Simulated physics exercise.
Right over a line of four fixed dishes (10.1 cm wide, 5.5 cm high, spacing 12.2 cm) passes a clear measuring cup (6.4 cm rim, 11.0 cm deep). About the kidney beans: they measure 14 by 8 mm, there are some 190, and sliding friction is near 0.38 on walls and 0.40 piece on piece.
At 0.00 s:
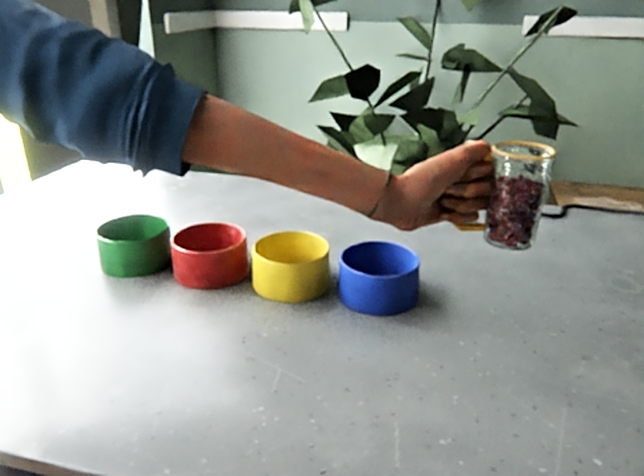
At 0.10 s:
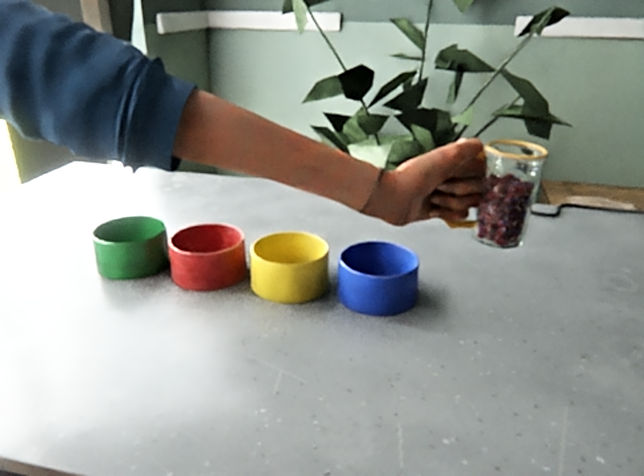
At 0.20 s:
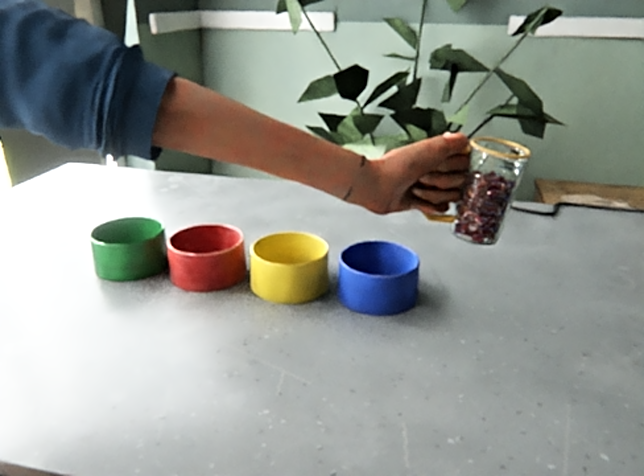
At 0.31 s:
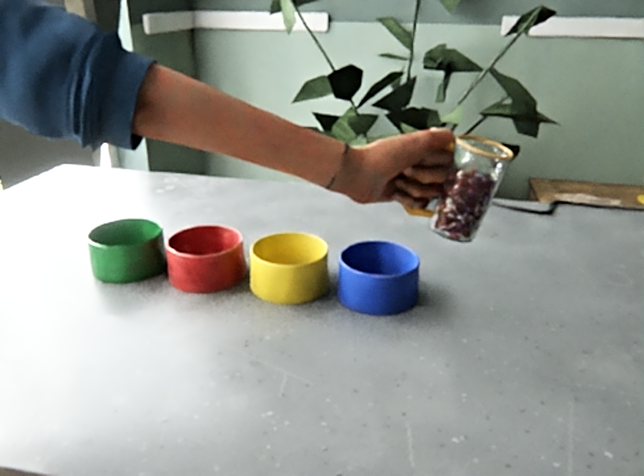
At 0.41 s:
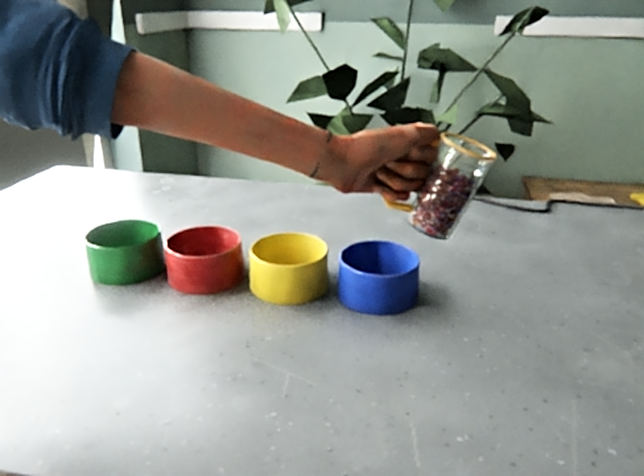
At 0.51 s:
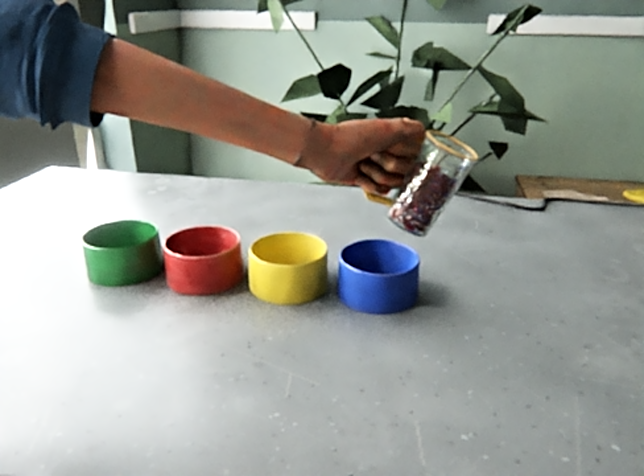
On a grey tabletop, a hand moves a clear cup of dark red beans left while tilting it, beside four coloured dishes.
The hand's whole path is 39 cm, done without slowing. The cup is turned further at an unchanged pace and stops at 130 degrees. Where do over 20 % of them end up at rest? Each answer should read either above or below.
Red dish - below, blue dish - below, green dish - below, yellow dish - above, counter - above.
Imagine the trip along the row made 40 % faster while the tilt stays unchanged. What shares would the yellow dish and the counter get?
Yellow: 50; counter: 50.
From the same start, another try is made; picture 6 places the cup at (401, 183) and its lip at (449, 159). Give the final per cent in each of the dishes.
Kept per dish: Red = 0, blue = 0, green = 0, yellow = 40.
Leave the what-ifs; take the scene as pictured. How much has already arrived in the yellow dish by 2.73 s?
I'd say around 50 per cent.
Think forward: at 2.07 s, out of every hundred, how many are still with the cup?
Somewhere near 95 per cent of the load.
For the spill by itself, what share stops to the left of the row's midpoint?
About 60 percent.
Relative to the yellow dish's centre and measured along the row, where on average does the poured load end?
I'd put it near 4 cm to the left of the dish's middle.
After 1.44 s, tilt 73 degrees; cup holds 100 %.
Then, at 2.07 s, tilt 106 degrees; cup holds 95 %.
After 2.73 s, tilt 130 degrees; cup holds 0 %, yellow 50 %.
By 3.9 s all is still; red 0 %, blue 0 %, green 0 %, yellow 50 %, counter 50 %.
